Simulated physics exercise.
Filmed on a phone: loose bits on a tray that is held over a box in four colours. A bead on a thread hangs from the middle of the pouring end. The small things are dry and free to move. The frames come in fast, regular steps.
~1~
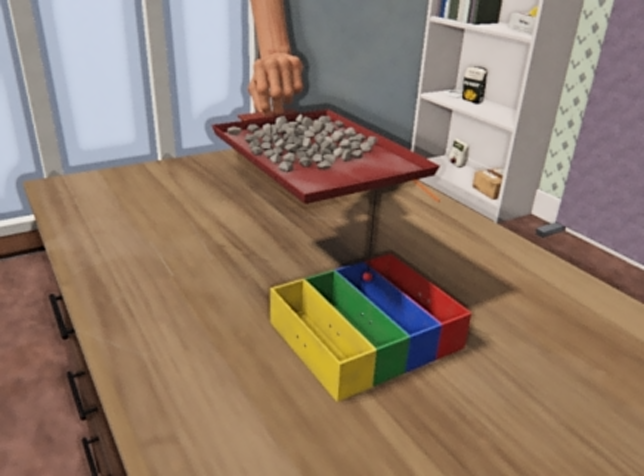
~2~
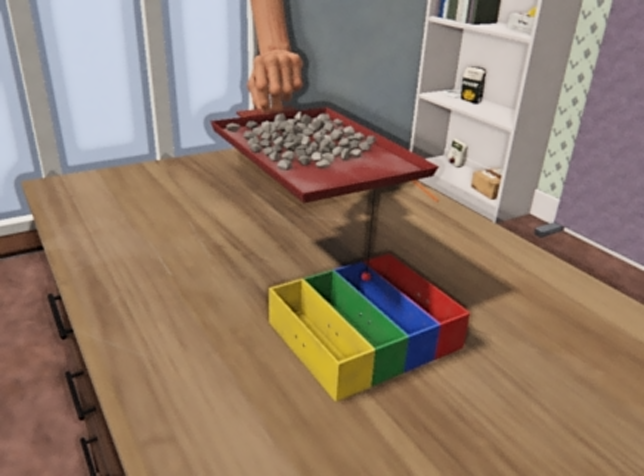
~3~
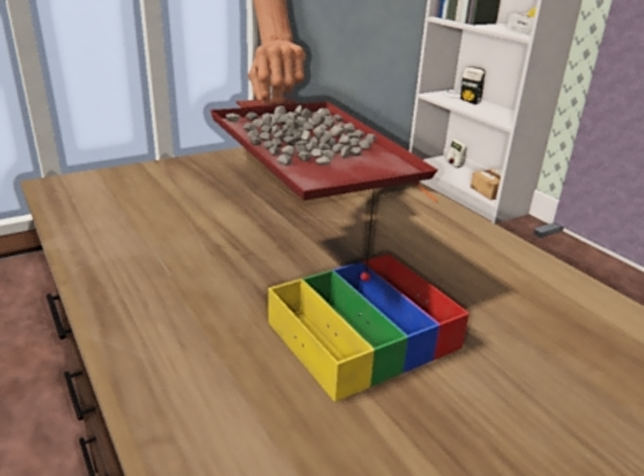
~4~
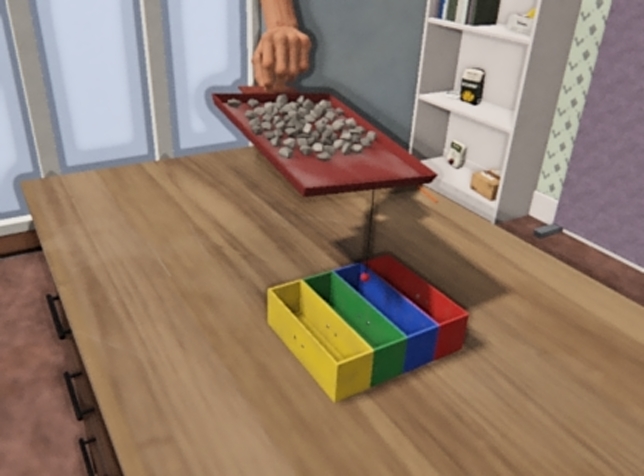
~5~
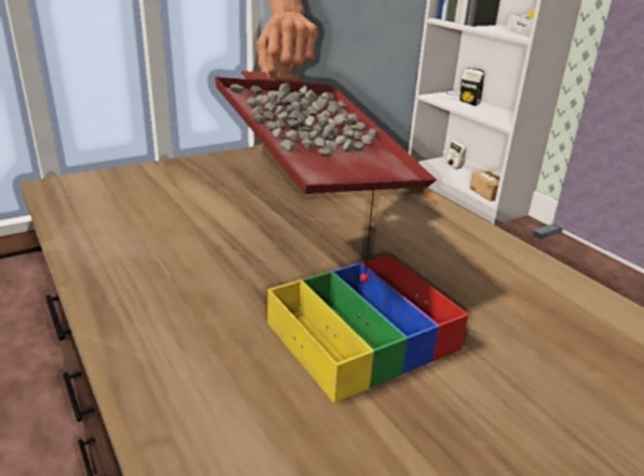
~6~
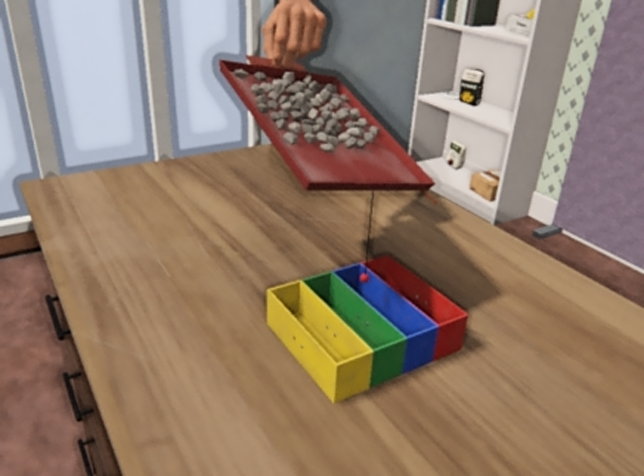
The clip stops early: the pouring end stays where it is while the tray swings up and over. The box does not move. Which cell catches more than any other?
Fullest: The red cell.
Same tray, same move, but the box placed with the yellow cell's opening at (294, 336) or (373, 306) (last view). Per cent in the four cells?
Roughly 0 per cent, and 100 per cent.
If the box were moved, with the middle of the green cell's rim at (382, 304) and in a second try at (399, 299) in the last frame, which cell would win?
At the first place red, at the second the cell in blue.
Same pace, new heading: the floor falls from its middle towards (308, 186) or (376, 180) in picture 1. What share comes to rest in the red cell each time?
Roughly 0 per cent, and 30 per cent.
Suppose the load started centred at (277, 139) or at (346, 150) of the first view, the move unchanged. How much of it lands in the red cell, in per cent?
Roughly 30 per cent, and 30 per cent.
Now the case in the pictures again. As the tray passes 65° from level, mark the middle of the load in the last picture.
Close to (409, 171).
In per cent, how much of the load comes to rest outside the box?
Close to 70 per cent.
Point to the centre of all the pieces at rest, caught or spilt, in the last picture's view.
Roughly at (444, 310).
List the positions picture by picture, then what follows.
Corners of the pouring end at (306, 192) and (436, 165), level; middle of the load at (301, 140), bits of gravel; bead on its thread at (368, 277); yellow cell at (356, 372); green cell at (391, 358); blue cell at (423, 345); red cell at (454, 333), in the first frame.
Corners of the pouring end at (305, 191) and (435, 166), level; middle of the load at (300, 138), in the second frame.
Corners of the pouring end at (305, 189) and (434, 169), tipped barely, lowest at the right corner; middle of the load at (300, 132), in the third frame.
Corners of the pouring end at (306, 186) and (434, 173), tipped a little, lowest at the right corner; middle of the load at (302, 124), in the fourth frame.
Corners of the pouring end at (308, 183) and (433, 178), tipped clearly, lowest at the right corner; middle of the load at (304, 115), in the fifth frame.
Corners of the pouring end at (310, 180) and (432, 182), tipped clearly, lowest at the right corner; middle of the load at (307, 107); yellow cell at (353, 373); green cell at (388, 359); blue cell at (420, 346); red cell at (450, 334), in the sixth frame.
Soon, tray tipped steeply; most on the tray; about a quarter falling or outside the box.
A while on, tray tipped past a quarter turn; a stray few on the tray; about a quarter in the red cell; about two thirds falling or outside the box.
Towards the end, tray tipped past a quarter turn; about a third in the red cell; about two thirds falling or outside the box.
Finally, tray tipped past a quarter turn; about a third in the red cell; none in the yellow cell; none in the green cell; none in the blue cell; about two thirds outside the box.
